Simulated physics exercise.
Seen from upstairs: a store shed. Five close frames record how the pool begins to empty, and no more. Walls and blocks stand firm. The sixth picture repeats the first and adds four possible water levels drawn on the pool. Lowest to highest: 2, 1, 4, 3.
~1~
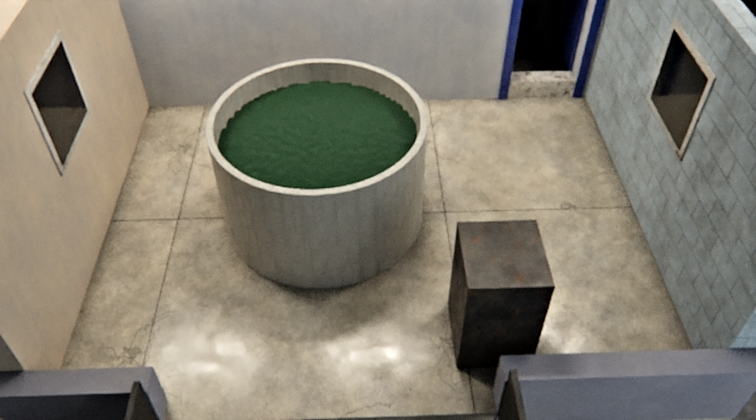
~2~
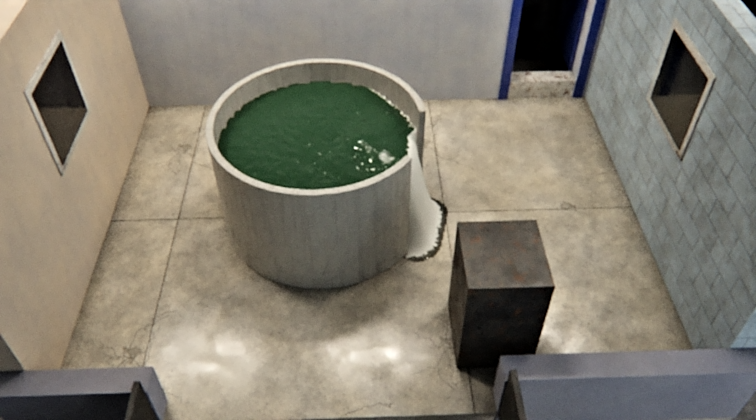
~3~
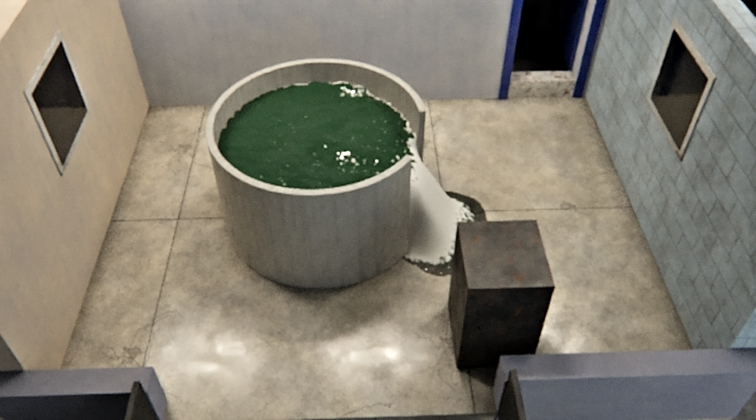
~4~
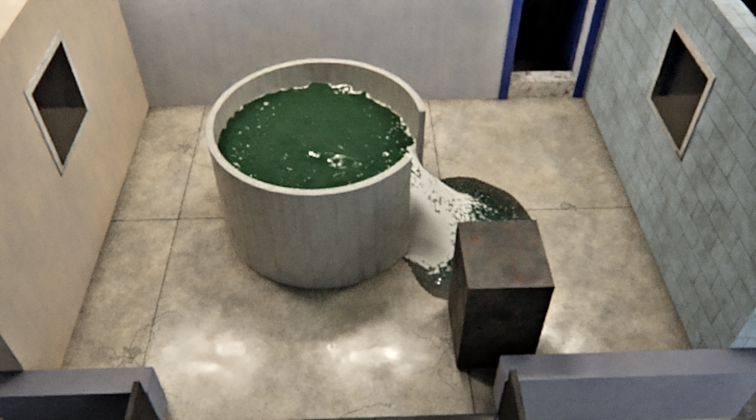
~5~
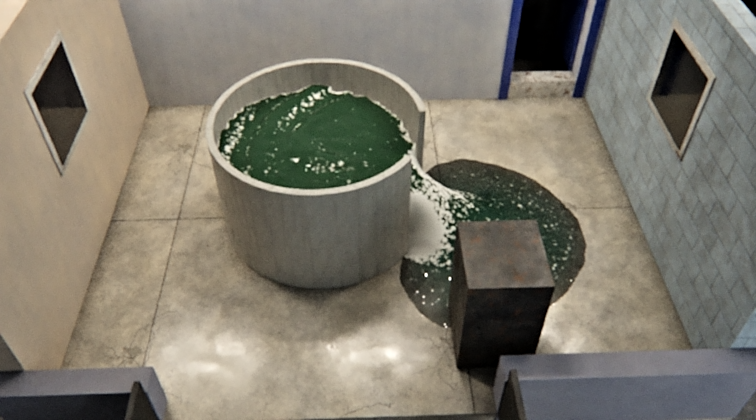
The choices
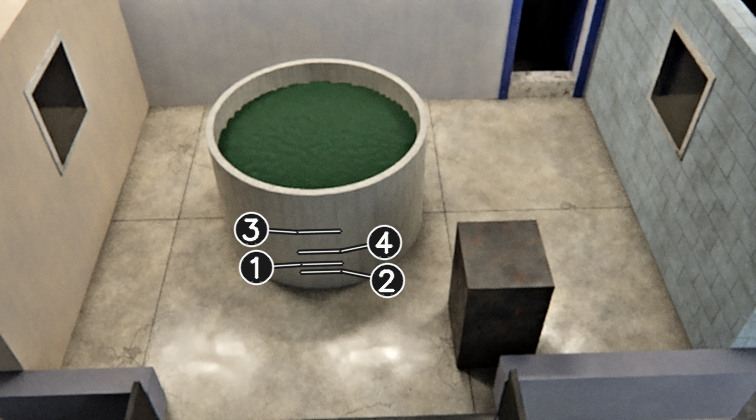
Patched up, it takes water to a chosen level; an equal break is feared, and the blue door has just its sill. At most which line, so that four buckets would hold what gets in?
Go for 3.
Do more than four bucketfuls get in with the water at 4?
No, not at all.
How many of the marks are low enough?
All of the four.
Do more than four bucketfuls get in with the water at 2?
No.
In white, 1 at (321, 263); 2 at (321, 271); 3 at (318, 231); 4 at (320, 251); from the bottom up 2, 1, 4, 3.
If 1 is chosen, nothing gets over.
If 2 is chosen, nothing gets over.
If 3 is chosen, a bucket or two gets in.
If 4 is chosen, nothing gets over.
